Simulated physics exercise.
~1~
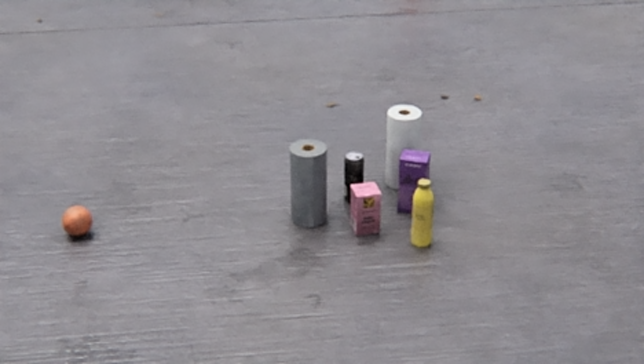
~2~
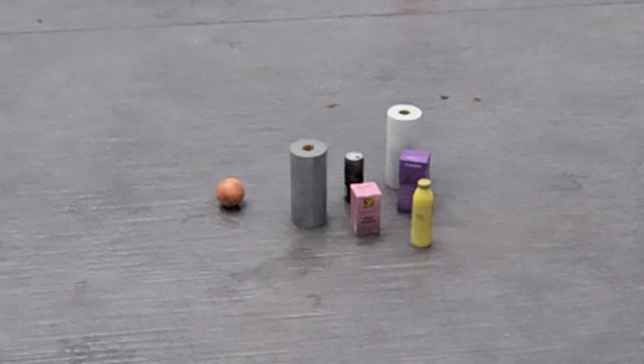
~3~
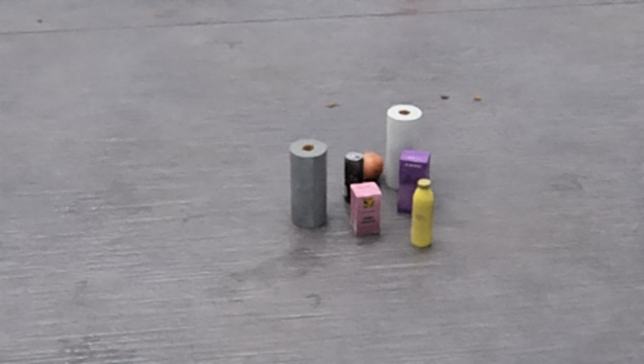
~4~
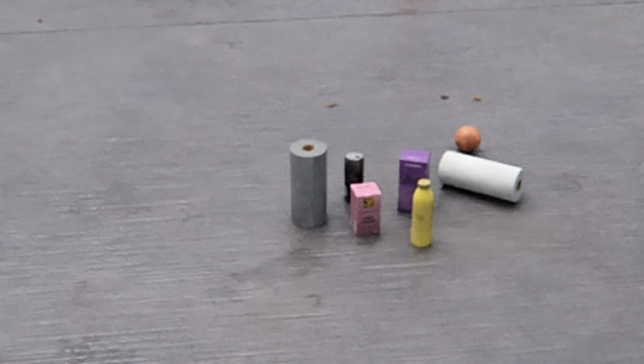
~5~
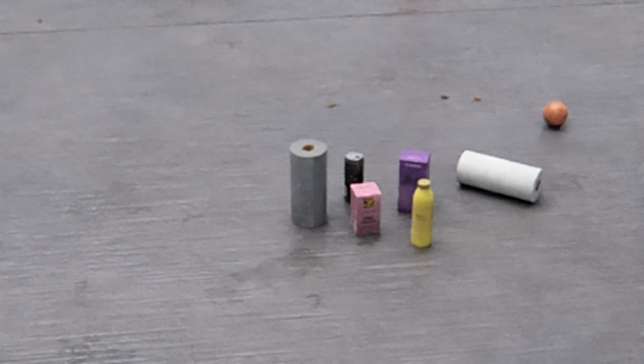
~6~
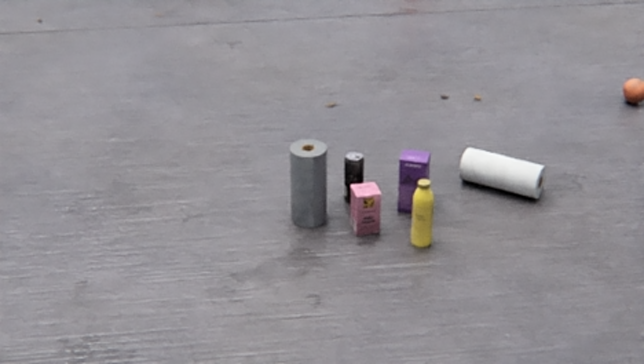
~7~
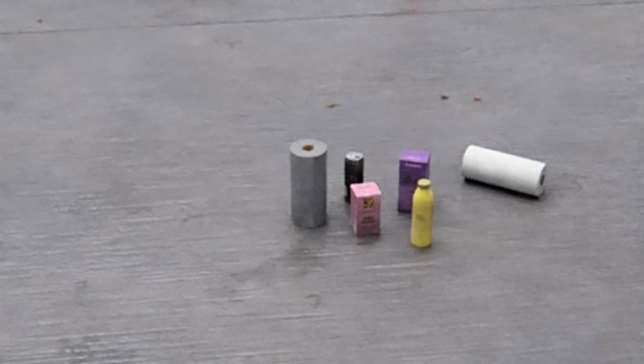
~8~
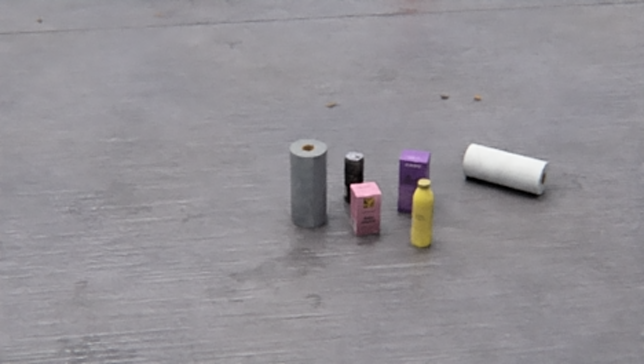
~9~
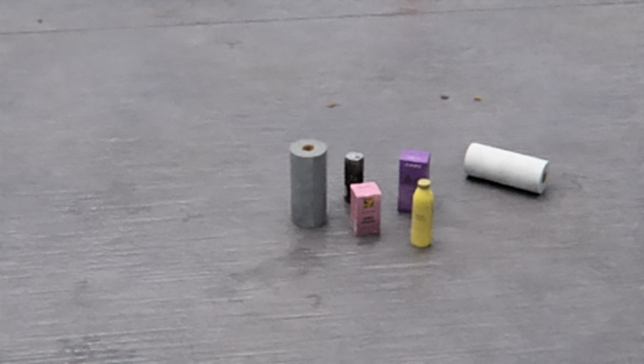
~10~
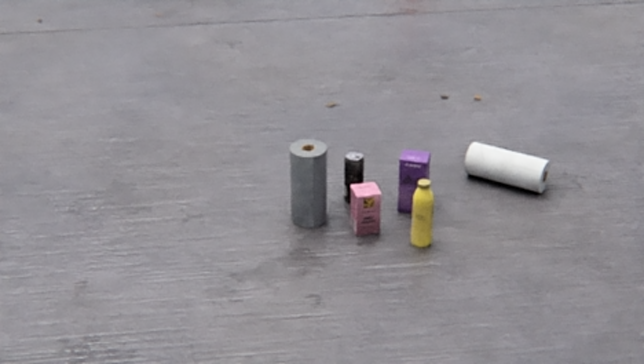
A tall grey roll stands left of a small group on a scuffed grey concrete floor, seen from above at an angle by a still camera. Beside it are a black can, a pink carton, a purple carton and a yellow bottle, with a white roll upright at the back and an orange ball off to the left. The ball rolls right, passes behind the grey roll and the can, and reaches the white roll, which topples onto its side. The ball rolls on and leaves at the right, while the white roll shifts slightly right and settles, lying down, with the others still standing.
